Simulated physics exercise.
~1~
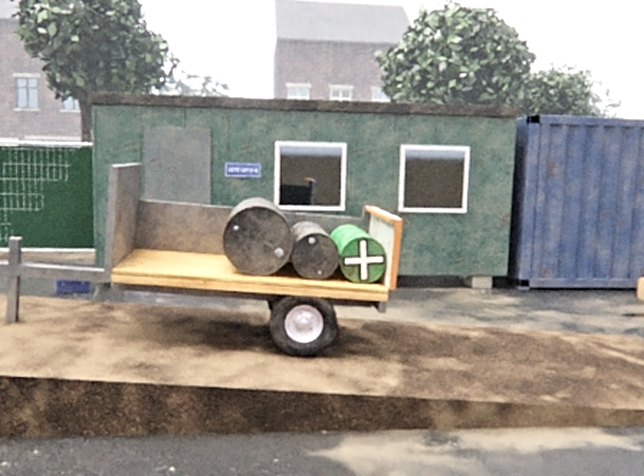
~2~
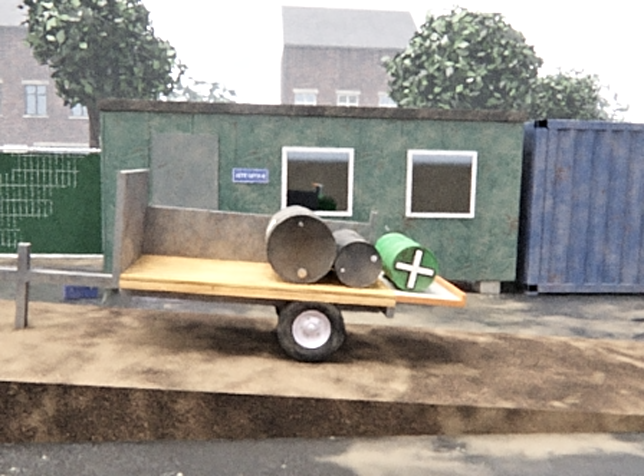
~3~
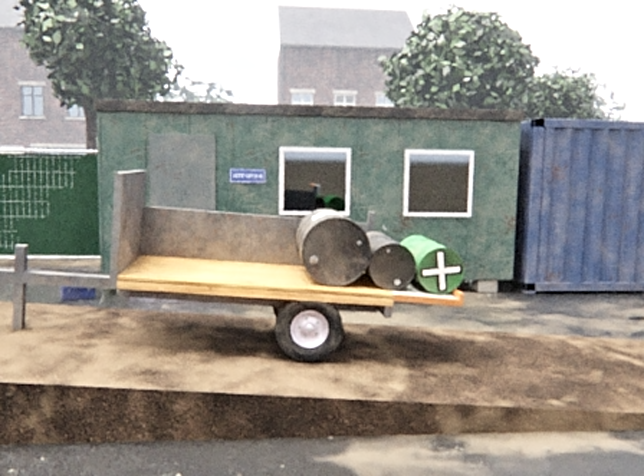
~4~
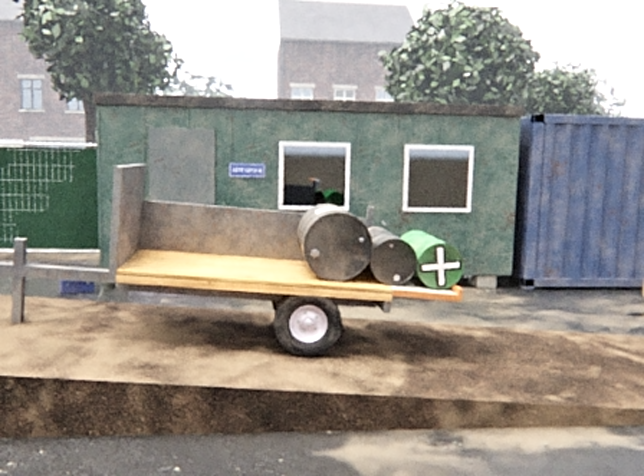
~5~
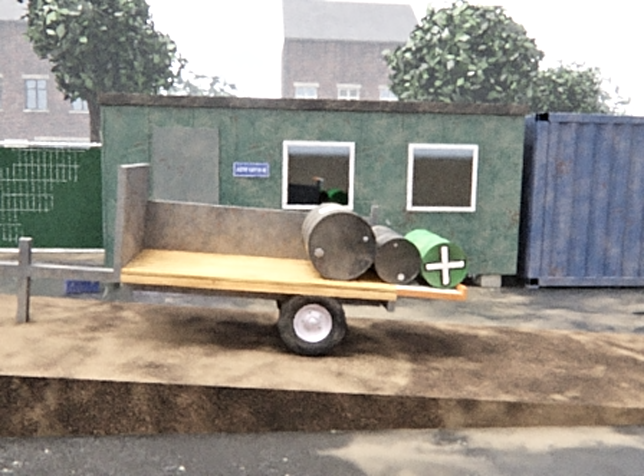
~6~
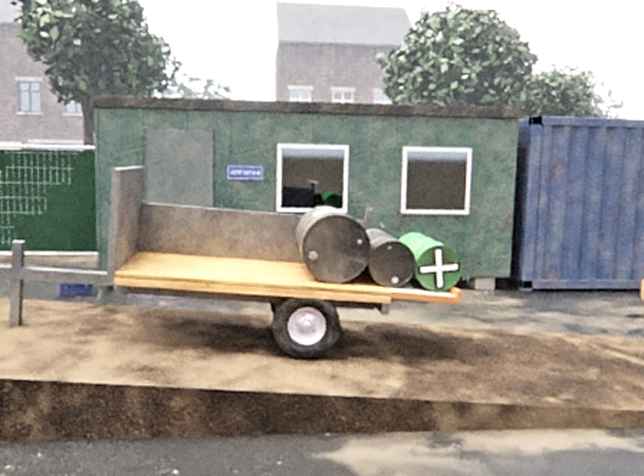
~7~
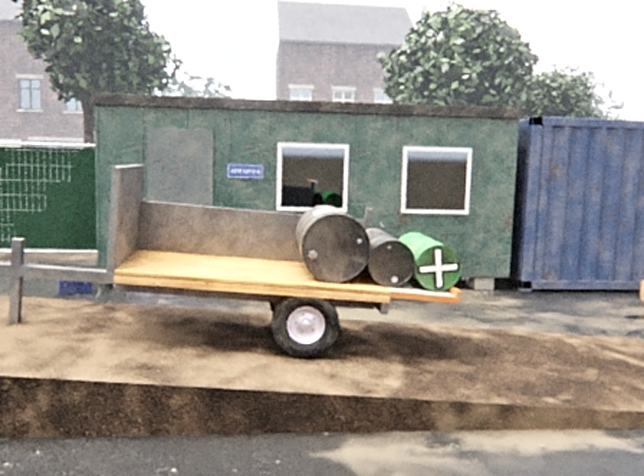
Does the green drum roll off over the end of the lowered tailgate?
No, it rolls out onto the lowered tailgate and stays there near the end, with the two dark drums behind it.
